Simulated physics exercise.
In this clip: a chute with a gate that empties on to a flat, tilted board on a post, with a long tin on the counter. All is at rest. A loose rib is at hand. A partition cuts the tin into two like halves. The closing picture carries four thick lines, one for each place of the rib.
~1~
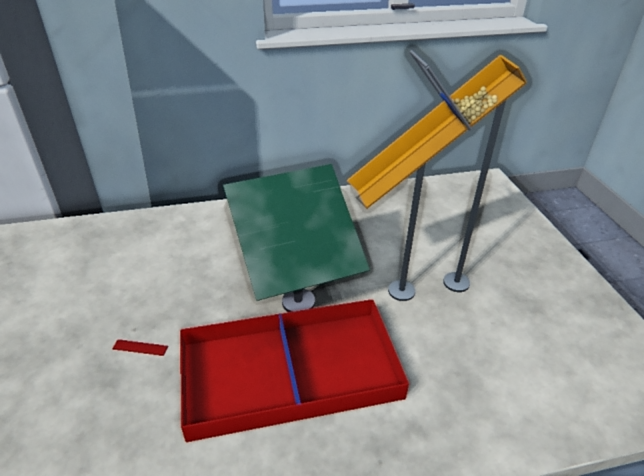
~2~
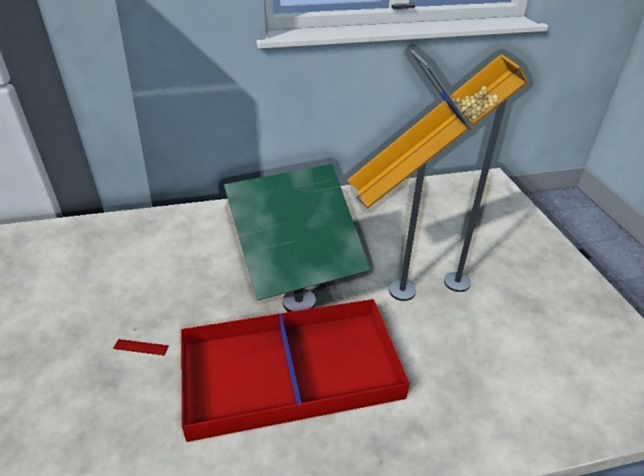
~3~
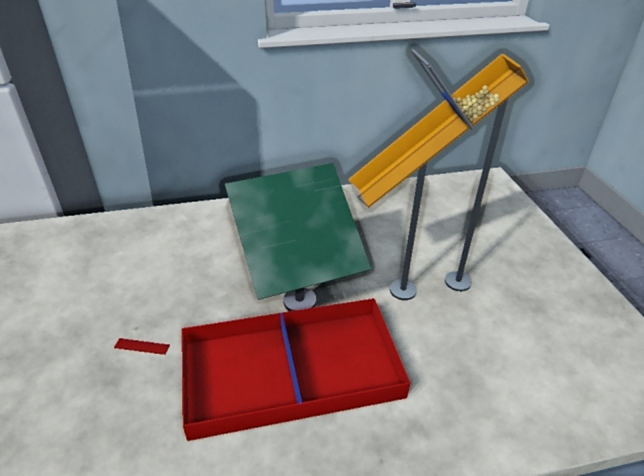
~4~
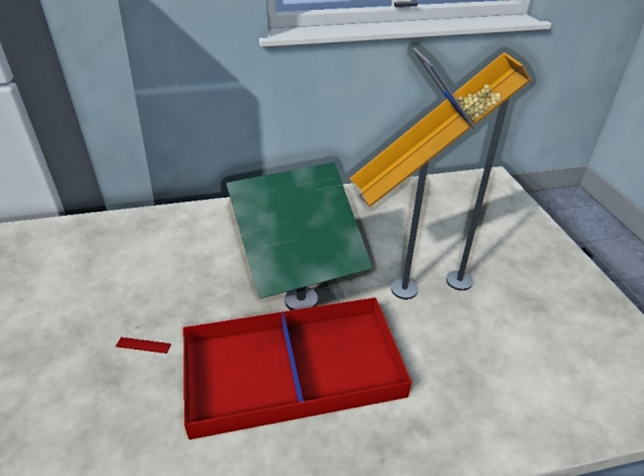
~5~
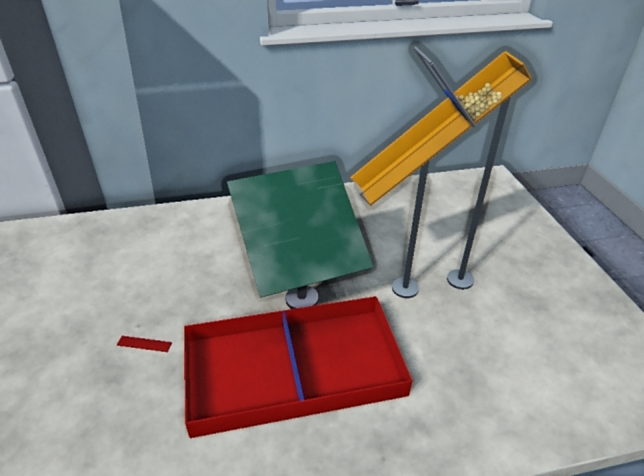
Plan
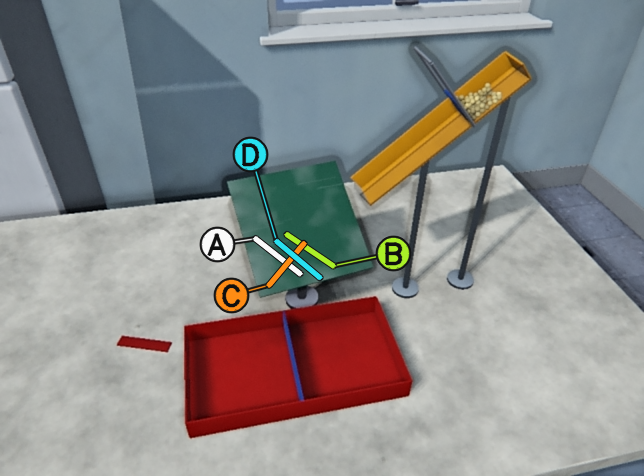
A yellow chute holding a small heap of pale beans behind a gate stood above a tilted green board and a divided red tin on the counter, and nothing noticeably moved.
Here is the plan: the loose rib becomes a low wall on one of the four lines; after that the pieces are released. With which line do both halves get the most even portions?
The best line is C.
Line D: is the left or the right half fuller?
More lands on the right.
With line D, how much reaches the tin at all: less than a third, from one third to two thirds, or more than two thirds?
Line D gives more than two thirds.
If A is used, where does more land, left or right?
The right half.
On the marked copy, line A from (255, 238) to (300, 273); line B from (286, 234) to (333, 265); line C from (303, 243) to (269, 285); line D from (276, 241) to (319, 277).
Choosing A, of what is caught, about a tenth in the left half, almost all in the right.
Choosing B, of what is caught, about a tenth in the left half, almost all in the right.
Choosing C, of what is caught, roughly two thirds in the left half, roughly a third in the right.
Choosing D, of what is caught, about a tenth in the left half, almost all in the right.
